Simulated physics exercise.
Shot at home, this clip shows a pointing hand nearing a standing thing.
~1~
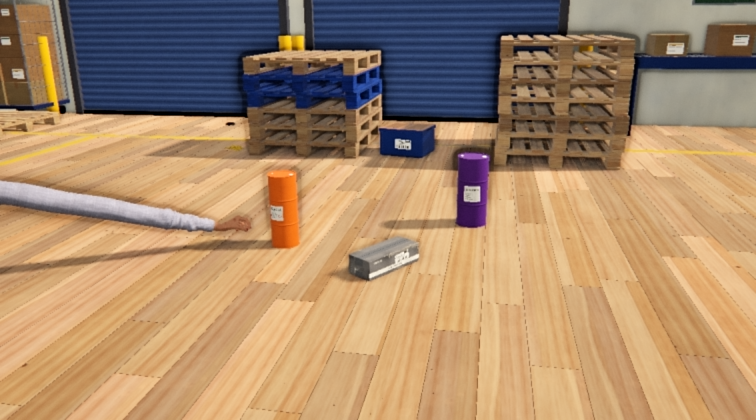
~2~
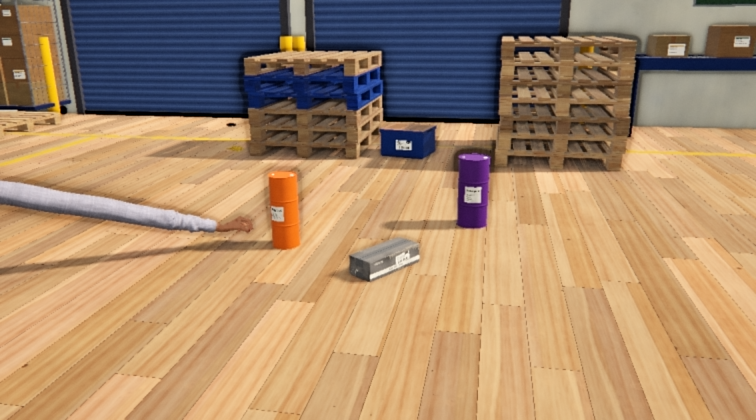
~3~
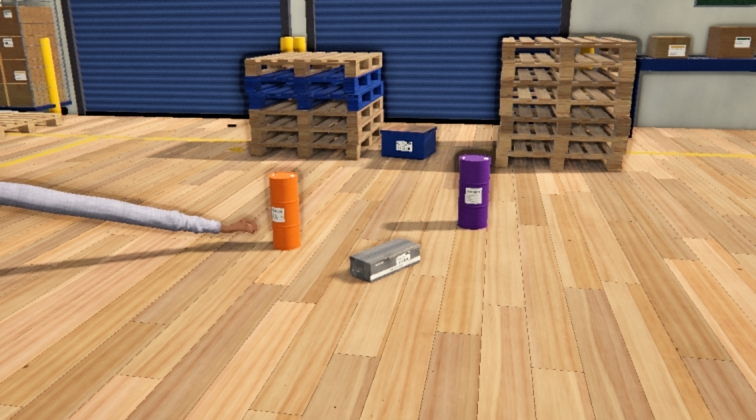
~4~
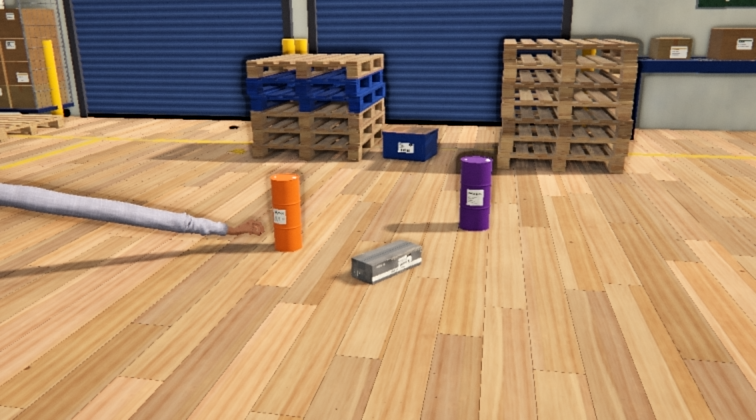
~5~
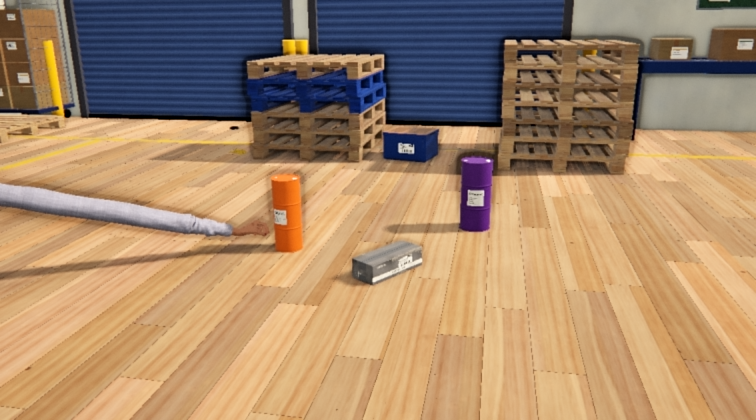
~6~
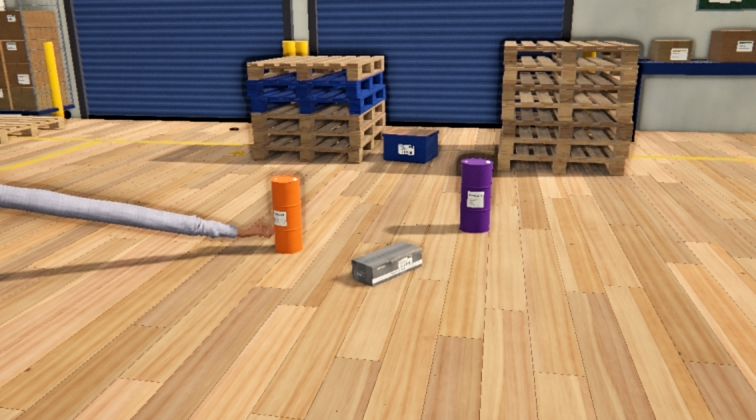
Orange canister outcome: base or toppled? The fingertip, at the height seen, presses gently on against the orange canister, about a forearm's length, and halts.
Most likely it stays the right way up.
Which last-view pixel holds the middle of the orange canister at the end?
Roughly (347, 218).
Then, 0.50 s later than the last frame, orange canister moved about its own width near (307, 216).
Then, 1.00 s later than the last frame, orange canister moved about its own width near (329, 217).
When it is over, moved from the start, orange canister. End places, in pixels of the last picture, orange canister near (347, 218).
